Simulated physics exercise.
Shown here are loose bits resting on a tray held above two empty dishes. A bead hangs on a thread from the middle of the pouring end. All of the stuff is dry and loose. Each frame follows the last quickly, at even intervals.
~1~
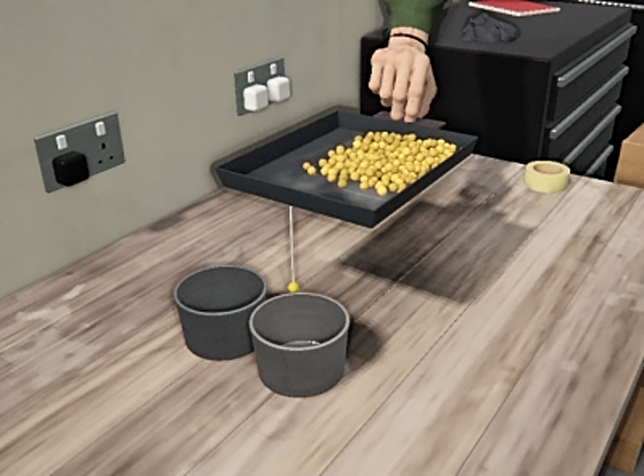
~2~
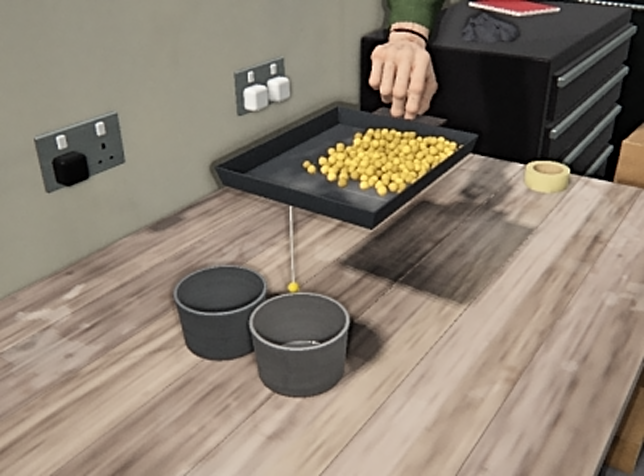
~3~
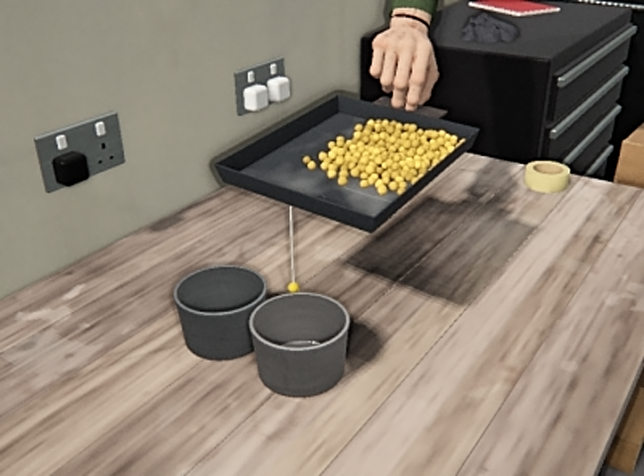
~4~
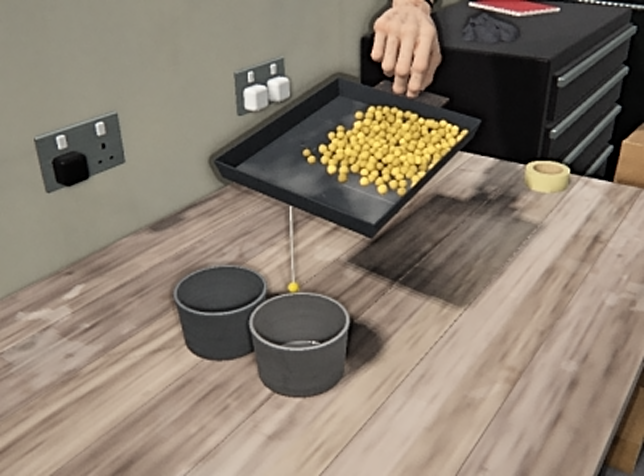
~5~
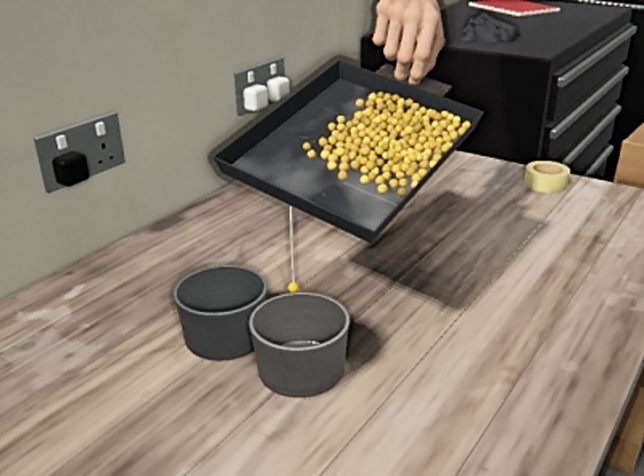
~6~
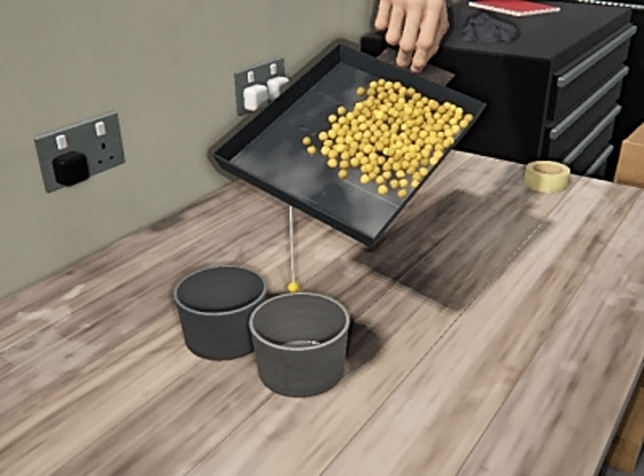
A hand in a green sleeve grips the far side of a dark tray above a wood-grained worktop, seen from a fixed, raised viewpoint. Yellow puffed corn balls lie towards the tray's right, above two grey dishes and a yellow bead on a thread, with wall sockets behind. The hand raises the tray's far side, steepening it gradually, while its near right corner dips slightly.
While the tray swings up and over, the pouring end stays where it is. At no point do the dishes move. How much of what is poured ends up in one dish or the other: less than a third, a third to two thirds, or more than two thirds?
What lands in the dishes falls short of a third of the load.
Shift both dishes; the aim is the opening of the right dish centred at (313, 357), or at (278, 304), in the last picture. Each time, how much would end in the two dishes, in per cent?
It would be roughly 10 per cent, followed by roughly 0 per cent.
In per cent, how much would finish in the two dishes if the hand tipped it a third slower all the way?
Roughly 20 %.
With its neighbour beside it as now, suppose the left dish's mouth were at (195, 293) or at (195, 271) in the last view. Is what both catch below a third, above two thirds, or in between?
First: Under a third. Second: Under a third.
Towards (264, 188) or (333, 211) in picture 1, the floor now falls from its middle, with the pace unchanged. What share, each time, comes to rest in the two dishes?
Close to 80 percent first and close to 30 percent second.
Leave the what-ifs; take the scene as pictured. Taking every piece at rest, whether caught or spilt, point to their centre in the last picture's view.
Around (380, 381), give or take.
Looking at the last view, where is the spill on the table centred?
Somewhere near (391, 379), I think.
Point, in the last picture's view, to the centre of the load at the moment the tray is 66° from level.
Its middle sits at about pixel (381, 184).
Soon, tray tipped steeply; nearly all on the tray; a small part in the air.
A while on, tray tipped past a quarter turn; most on the tray; a stray few in the right dish; about a quarter outside both; a stray few in the air.
Towards the end, tray tipped past a quarter turn; a small part in the right dish; most outside both.
Finally, tray tipped past a quarter turn; a small part in the right dish; none in the left dish; most outside both.
